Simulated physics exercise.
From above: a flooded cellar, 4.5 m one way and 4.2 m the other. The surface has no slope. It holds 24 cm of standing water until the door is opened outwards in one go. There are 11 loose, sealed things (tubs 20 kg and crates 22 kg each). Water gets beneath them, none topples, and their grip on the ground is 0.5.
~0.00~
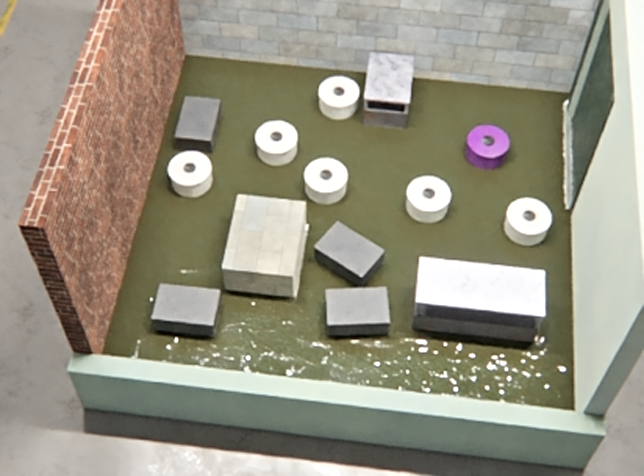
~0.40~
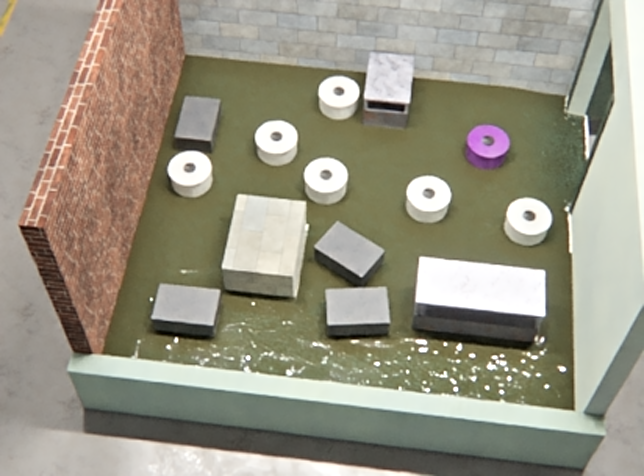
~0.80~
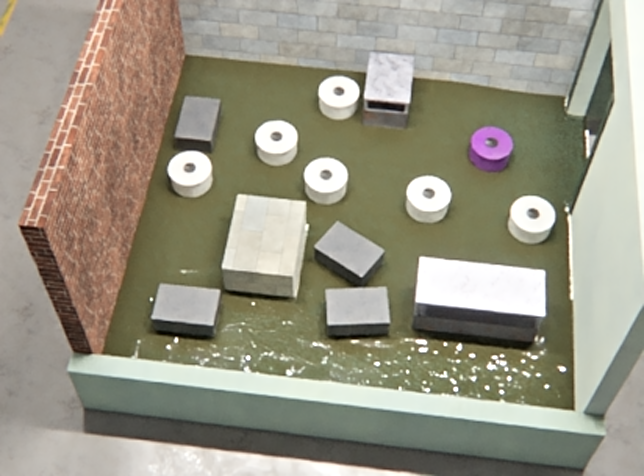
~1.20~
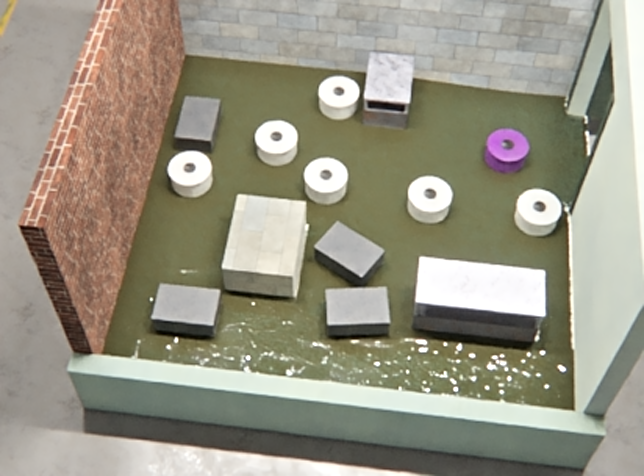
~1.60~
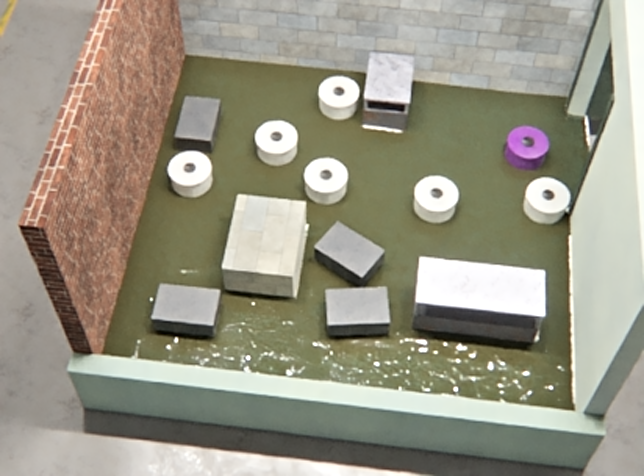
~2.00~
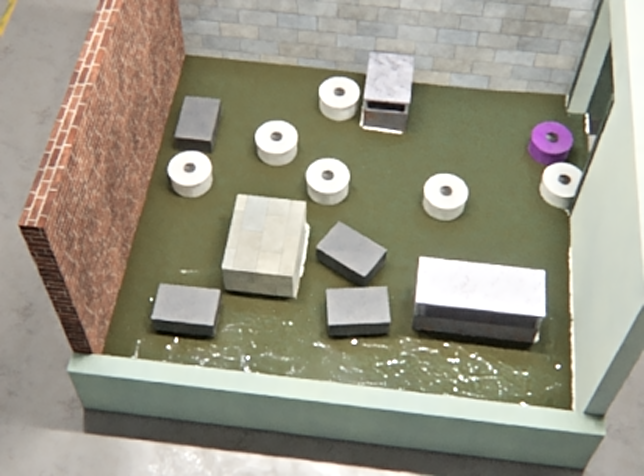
A purple tub floating in a flooded cellar drifted right toward the side wall, along with a white tub below it, and another white one shifted slightly, while the grey crates stayed put.
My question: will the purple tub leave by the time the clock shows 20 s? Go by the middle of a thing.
The purple tub escapes.
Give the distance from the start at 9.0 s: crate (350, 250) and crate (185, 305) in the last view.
In that order: 300 cm, 40 cm.
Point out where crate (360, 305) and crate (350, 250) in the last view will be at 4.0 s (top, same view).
Near (380, 277) and (389, 226).
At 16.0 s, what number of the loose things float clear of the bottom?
At that moment 2.
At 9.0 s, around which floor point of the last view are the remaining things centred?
At about (391, 202).
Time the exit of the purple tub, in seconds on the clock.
Near 2.5 s.
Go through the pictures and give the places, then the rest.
In the first picture, the purple tub at (488, 141), afloat; 24 cm deep round most things; 0 of 11 have shifted.
In the second picture, the purple tub at (488, 141), afloat; about 3960 L in view; 0 of 11 have shifted.
In the third picture, the purple tub at (492, 143) floats, 4 cm from its start; about 3890 L in view; 1 of 11 have shifted.
In the fourth picture, the purple tub at (508, 145), afloat, 22 cm from its start; 24 cm deep round most things; 2 of 11 have shifted.
In the fifth picture, the purple tub at (528, 142) floats, 45 cm from its start; about 3750 L in view; 3 of 11 have shifted.
In the sixth picture, the purple tub at (552, 138) floats, 73 cm from its start; 23 cm deep round most things; 3 of 11 have shifted.
After 4.0 s the purple tub has gone out; 2 of 11 are out; 9 afloat.
After 9.0 s the purple tub has gone out; 4 of 11 are out; 7 afloat.
After 16.0 s the purple tub has gone out; 8 of 11 are out; 2 afloat.
After 20.0 s the purple tub has gone out; 8 of 11 are out; 2 afloat.
